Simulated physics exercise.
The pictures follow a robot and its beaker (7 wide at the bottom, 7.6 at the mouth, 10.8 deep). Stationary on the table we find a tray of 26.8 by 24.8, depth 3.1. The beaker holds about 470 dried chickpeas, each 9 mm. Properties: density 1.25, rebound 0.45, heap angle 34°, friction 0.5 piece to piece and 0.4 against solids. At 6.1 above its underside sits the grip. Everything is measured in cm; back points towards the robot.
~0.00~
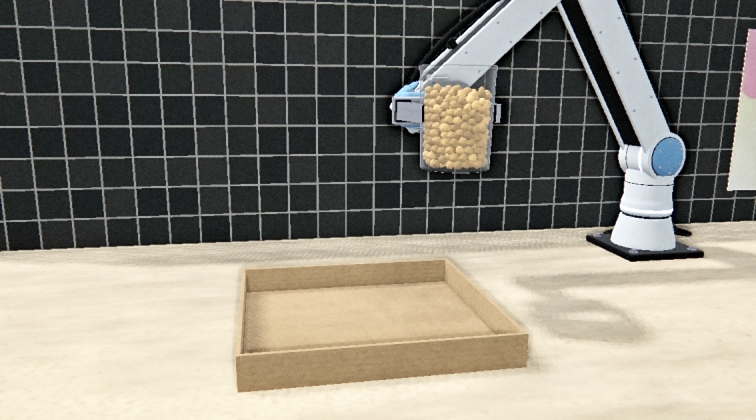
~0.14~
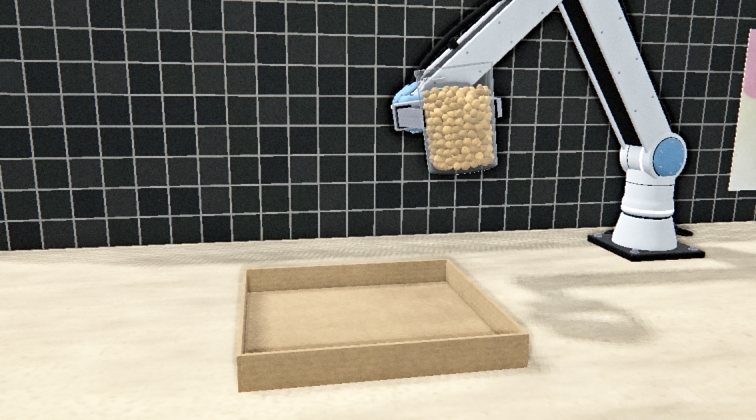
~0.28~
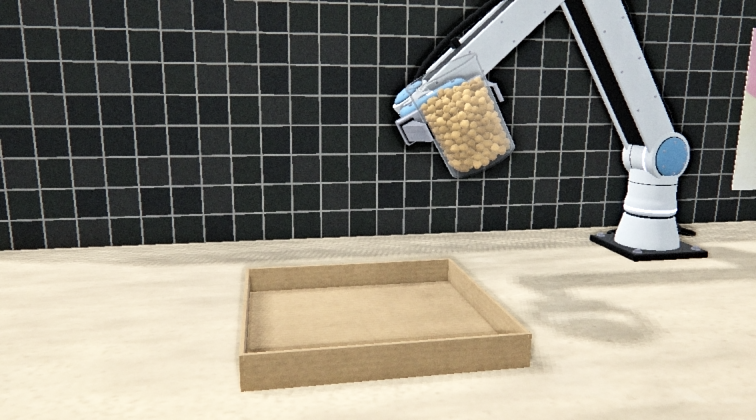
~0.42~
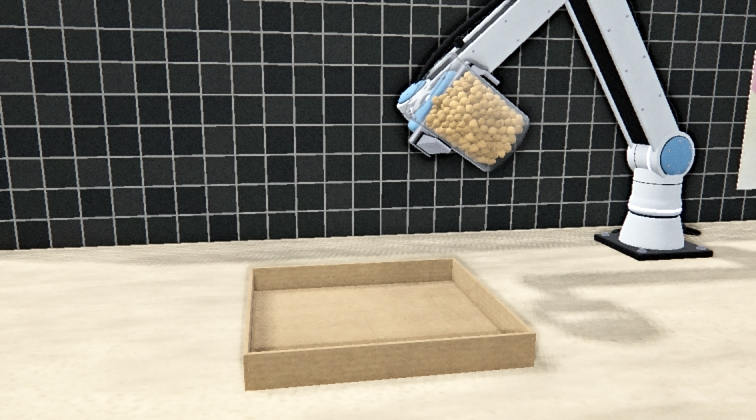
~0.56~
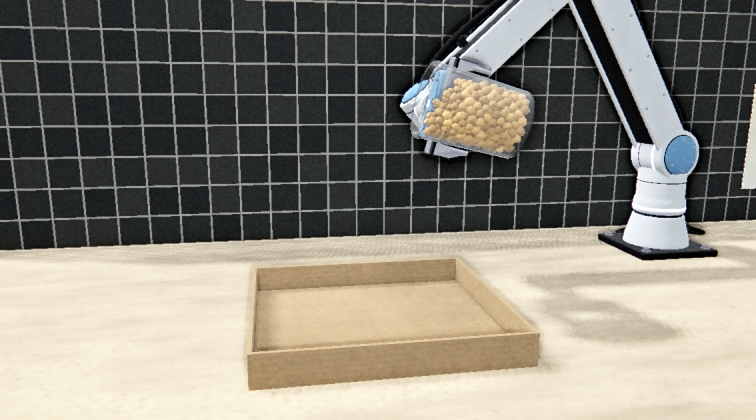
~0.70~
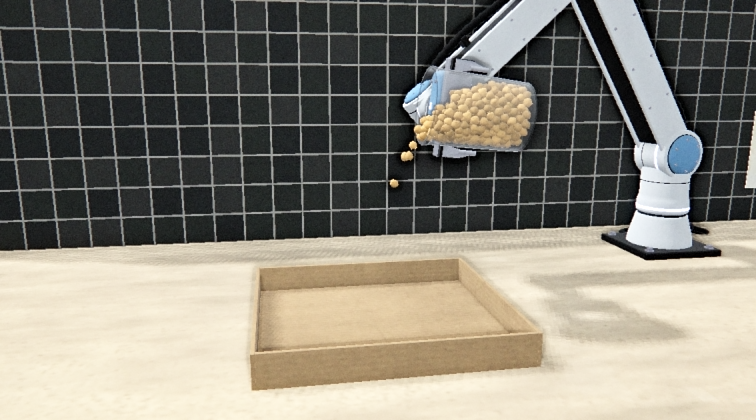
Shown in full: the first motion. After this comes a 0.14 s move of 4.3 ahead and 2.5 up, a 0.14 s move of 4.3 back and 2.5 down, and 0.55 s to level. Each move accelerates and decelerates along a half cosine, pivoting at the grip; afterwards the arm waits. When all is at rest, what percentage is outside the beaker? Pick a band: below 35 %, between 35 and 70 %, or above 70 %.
The share falls between 35 and 70 %.
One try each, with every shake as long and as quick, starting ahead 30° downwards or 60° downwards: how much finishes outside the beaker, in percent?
I'd say close to 30 percent for the first and close to 15 percent for the second.
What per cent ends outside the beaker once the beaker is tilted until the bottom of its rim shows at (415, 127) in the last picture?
About 30 %.
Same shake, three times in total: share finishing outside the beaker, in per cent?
Approx. 85 per cent.
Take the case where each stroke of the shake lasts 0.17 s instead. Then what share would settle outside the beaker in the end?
Estimate for that case: 40 %.
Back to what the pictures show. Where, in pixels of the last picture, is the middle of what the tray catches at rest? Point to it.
About (325, 322).
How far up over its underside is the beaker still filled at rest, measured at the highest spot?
Some 6.0 cm.
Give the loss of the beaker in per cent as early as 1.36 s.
60 %.
After 1.03 s, tilted 81° forward, highest piece 24 above the table; 217 in the beaker, 42 in the tray, 213 in flight or on a rim.
After 1.36 s, tilted 17° forward, highest piece 26 above the table; 272 in the tray, 194 in the beaker, 4 on the table or floor, 2 in flight or on a rim.
After 1.73 s, level, highest piece 24 above the table; 274 in the tray, 194 in the beaker, 4 on the table or floor.
After 2.78 s, level, highest piece 24 above the table; 274 in the tray, 194 in the beaker, 4 on the table or floor.
In the end, 274 in the tray, 194 in the beaker, 4 on the table or floor. That is 59 % outside the beaker.
